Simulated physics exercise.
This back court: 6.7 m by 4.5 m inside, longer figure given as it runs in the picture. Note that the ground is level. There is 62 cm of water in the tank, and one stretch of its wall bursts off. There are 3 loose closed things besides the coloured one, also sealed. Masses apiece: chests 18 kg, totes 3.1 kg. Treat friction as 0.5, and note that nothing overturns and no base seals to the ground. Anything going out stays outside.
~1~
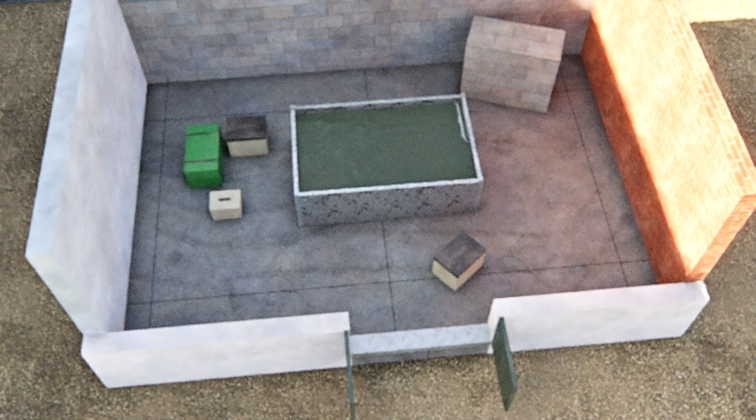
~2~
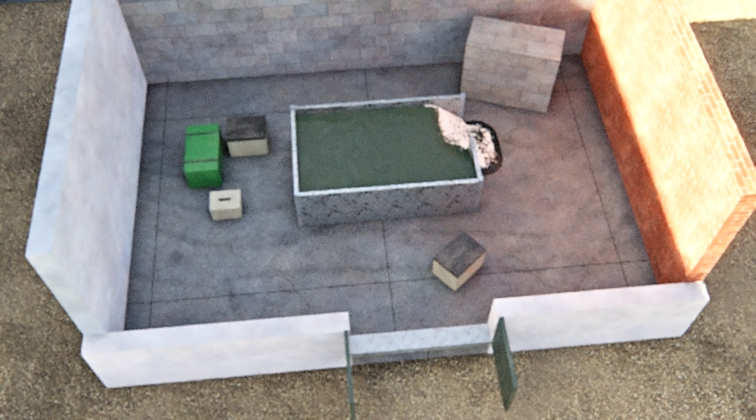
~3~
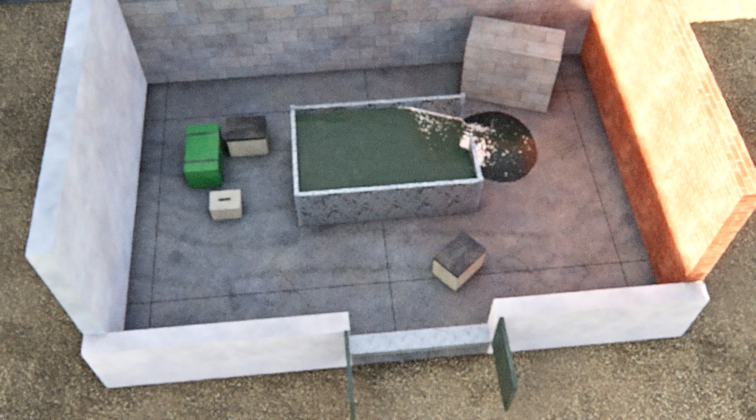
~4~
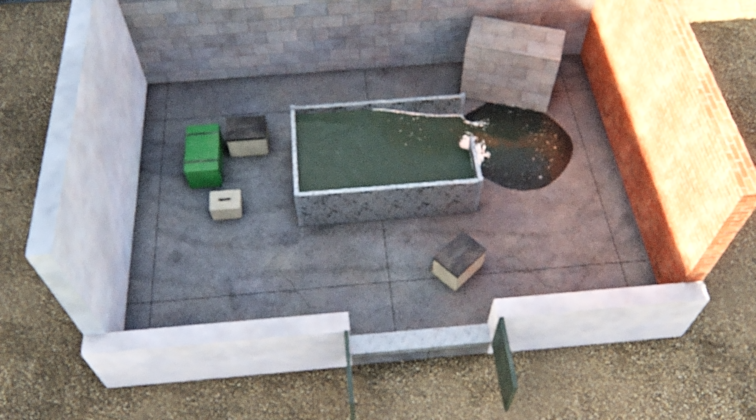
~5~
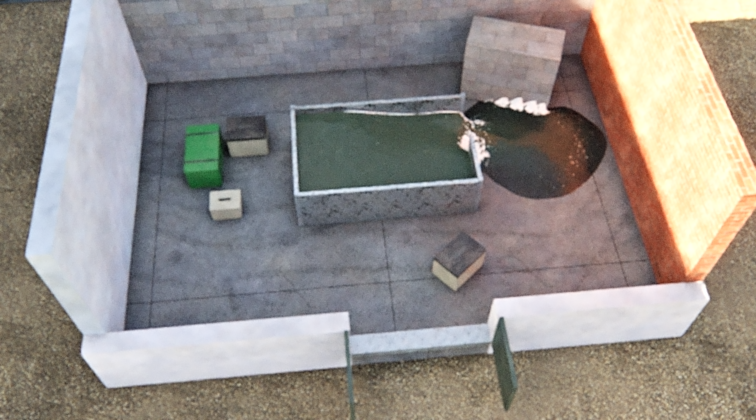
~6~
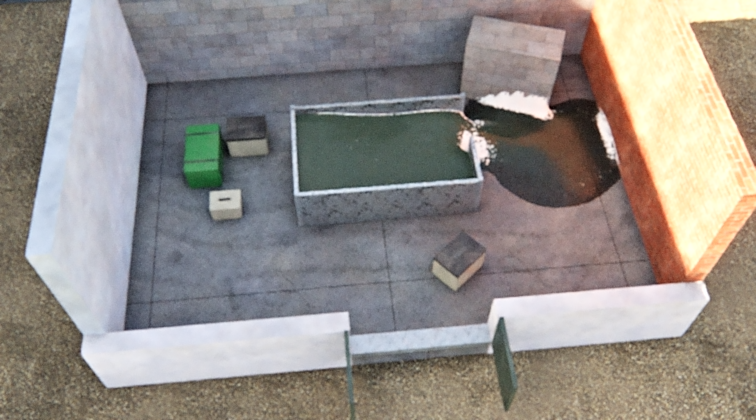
At first, a walled court holds a tank of dark green water, with a green trunk and smaller boxes standing around it. Water then bursts from the tank's right end in a pale splash, and a dark pool spreads across the floor, foaming against the leaning slab and then the orange wall, while the boxes stay still.
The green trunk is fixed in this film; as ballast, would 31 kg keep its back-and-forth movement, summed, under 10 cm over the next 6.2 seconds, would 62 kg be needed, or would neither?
Chances are the lesser mass is fine.
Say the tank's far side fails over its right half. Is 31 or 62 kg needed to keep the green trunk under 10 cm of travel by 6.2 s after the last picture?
Note: High mass only.
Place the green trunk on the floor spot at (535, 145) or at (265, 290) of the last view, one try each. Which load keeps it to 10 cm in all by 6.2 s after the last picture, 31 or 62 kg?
Order kept: Both picks fail, light pick works.
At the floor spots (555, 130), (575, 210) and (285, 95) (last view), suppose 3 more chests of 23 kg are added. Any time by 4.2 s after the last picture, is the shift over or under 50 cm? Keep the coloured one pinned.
In the given order, I'd say greater, greater, smaller.
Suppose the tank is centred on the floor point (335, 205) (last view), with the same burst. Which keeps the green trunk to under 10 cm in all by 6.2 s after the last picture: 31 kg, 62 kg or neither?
Then the smaller load will do.
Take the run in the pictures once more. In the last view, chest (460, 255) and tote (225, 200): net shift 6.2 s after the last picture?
In that order: 140 cm, 0 cm.
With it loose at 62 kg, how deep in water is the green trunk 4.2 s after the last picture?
Around 0 cm.
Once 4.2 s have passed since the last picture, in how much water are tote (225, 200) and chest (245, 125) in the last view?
About 0 and 2 cm.
Then, 0.6 s after the last picture the green trunk would be 0 cm from its start with 31 kg and 0 cm from its start with 62 kg; 0 cm of water round it then.
Then, 2.3 s after the last picture the green trunk would be 0 cm from its start with 31 kg and 0 cm from its start with 62 kg; 0 cm of water round it then.
Then, 4.2 s after the last picture the green trunk would be 0 cm from its start with 31 kg and 0 cm from its start with 62 kg; 0 cm of water round it then.
Then, 6.2 s after the last picture the green trunk would be 0 cm from its start with 31 kg and 0 cm from its start with 62 kg; 0 cm of water round it then.
